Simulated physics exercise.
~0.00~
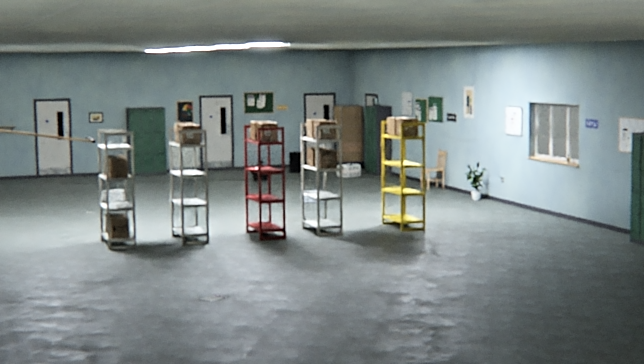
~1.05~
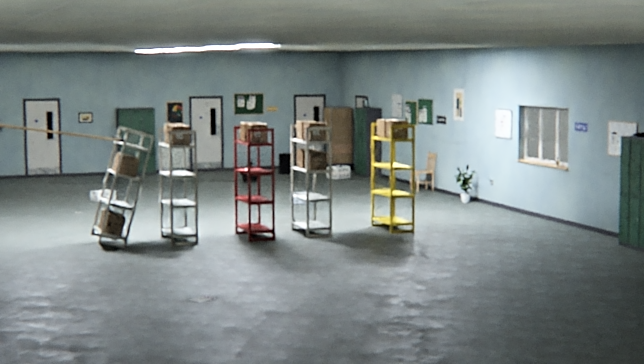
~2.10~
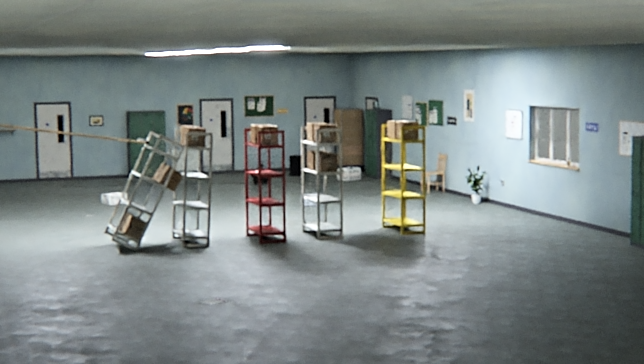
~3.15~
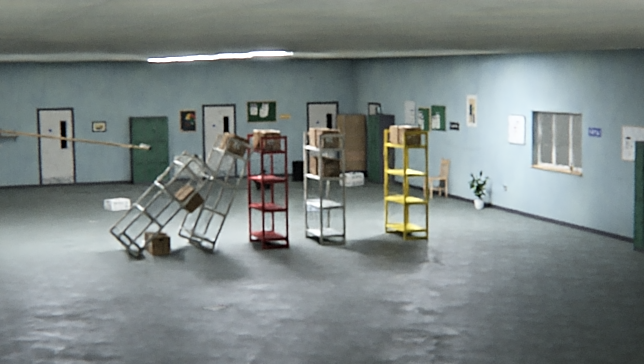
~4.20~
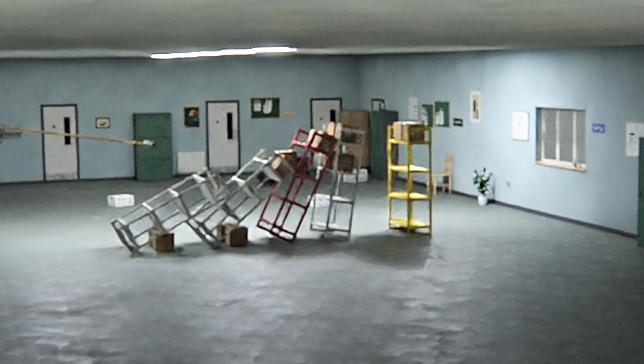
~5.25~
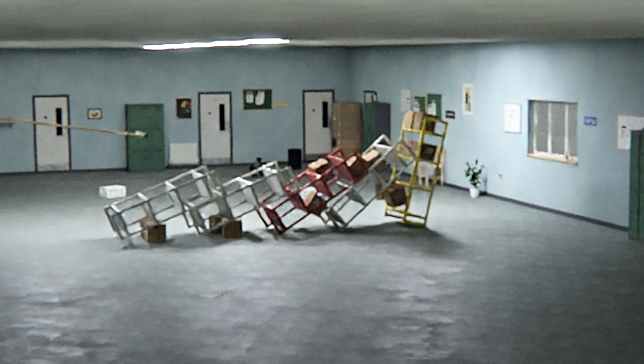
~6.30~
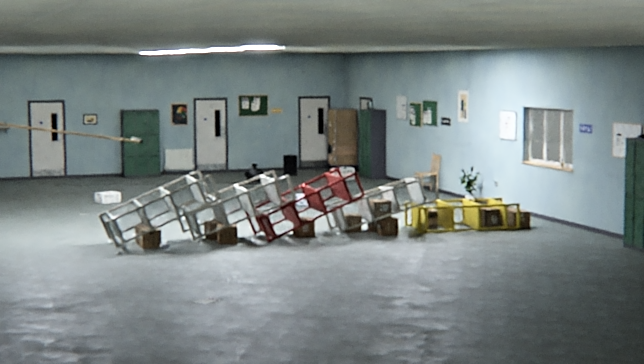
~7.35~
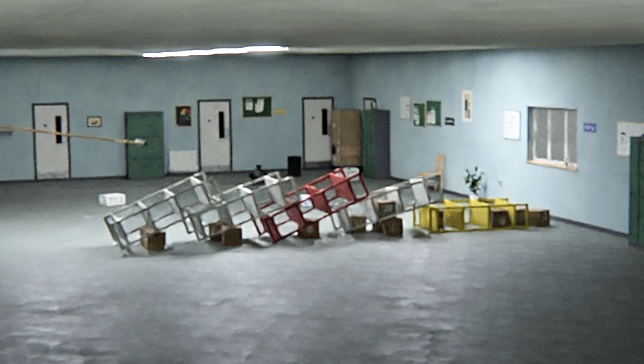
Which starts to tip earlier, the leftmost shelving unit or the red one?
The leftmost shelving unit starts to tip first, and the red one begins leaning only later.
